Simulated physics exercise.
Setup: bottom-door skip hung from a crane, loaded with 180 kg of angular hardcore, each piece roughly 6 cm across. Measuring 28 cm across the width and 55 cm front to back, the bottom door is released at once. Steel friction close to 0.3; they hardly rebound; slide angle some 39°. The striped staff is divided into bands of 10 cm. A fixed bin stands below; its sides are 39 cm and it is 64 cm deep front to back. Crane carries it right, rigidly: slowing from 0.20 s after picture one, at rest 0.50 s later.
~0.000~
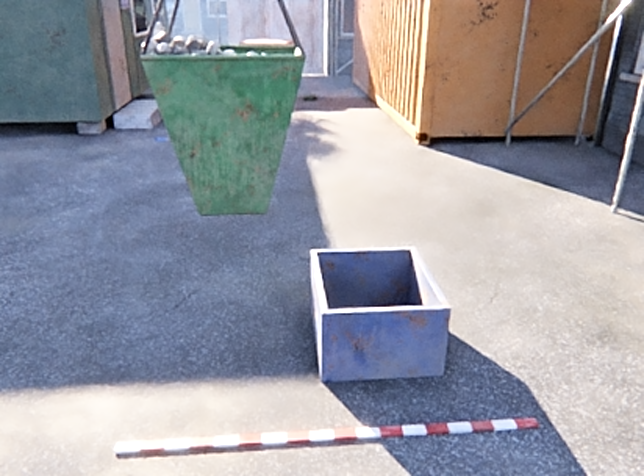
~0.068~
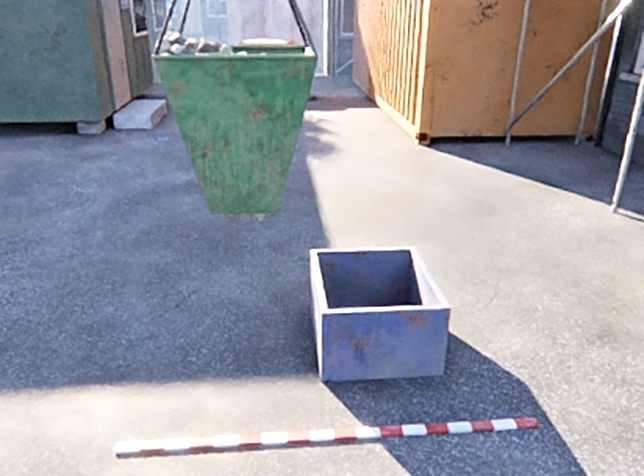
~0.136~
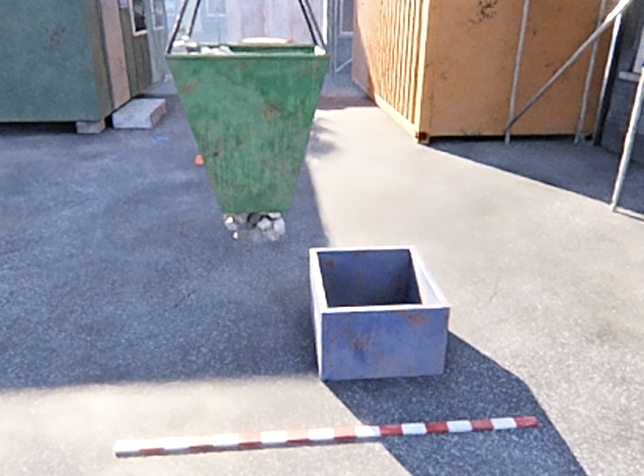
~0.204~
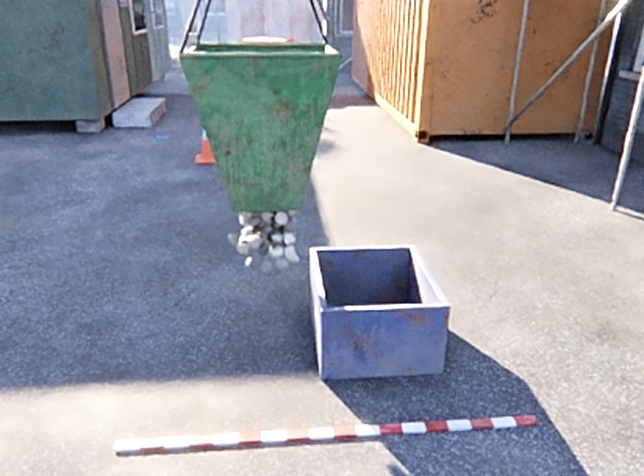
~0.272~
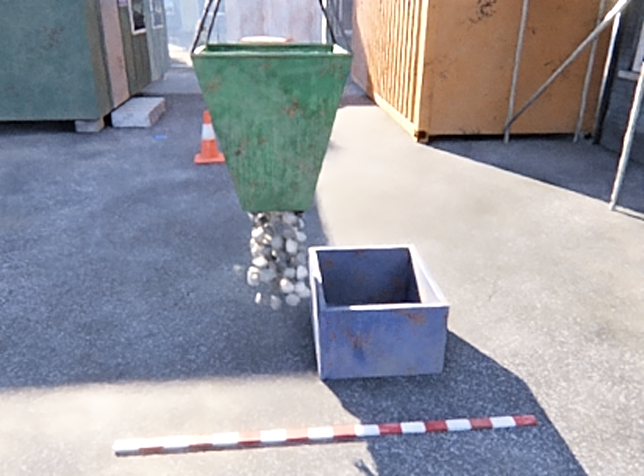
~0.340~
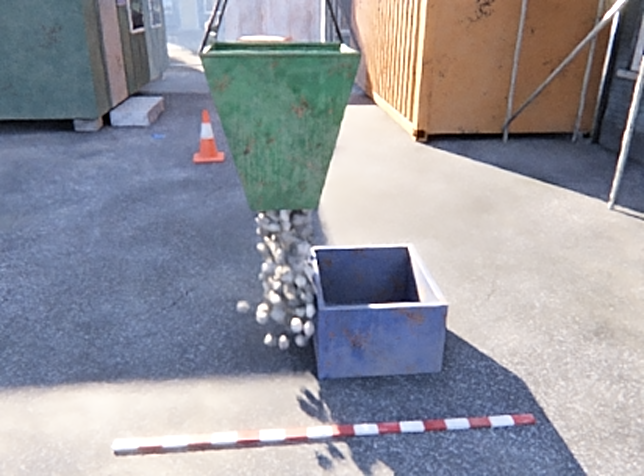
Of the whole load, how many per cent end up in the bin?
Some 20 per cent of it.
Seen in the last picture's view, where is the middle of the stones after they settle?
Around (284, 329).
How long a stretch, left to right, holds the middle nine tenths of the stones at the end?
The stretch is roughly 110 cm long.
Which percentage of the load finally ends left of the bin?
75 %.
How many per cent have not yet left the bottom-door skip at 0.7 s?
About 10 %.
After 0.7 s, 8 % in the bottom-door skip, 74 % falling or lying left of the bin, 18 % falling or lying in the bin, 1 % falling or lying beside or right of the bin; the stones farthest right are at (374, 314).
After 1.1 s, 0 % in the bottom-door skip, 77 % falling or lying left of the bin, 20 % falling or lying in the bin, 3 % falling or lying beside or right of the bin; the stones farthest right are at (411, 317).
After 1.7 s, 0 % in the bottom-door skip, 76 % falling or lying left of the bin, 20 % falling or lying in the bin, 3 % falling or lying beside or right of the bin; the stones farthest right are at (411, 317).
After 2.6 s, 0 % in the bottom-door skip, 76 % falling or lying left of the bin, 20 % falling or lying in the bin, 3 % falling or lying beside or right of the bin; the stones farthest right are at (411, 317).
After 4.5 s, 0 % in the bottom-door skip, 76 % left of the bin, 20 % in the bin, 3 % beside or right of the bin; the stones farthest right are at (411, 317).
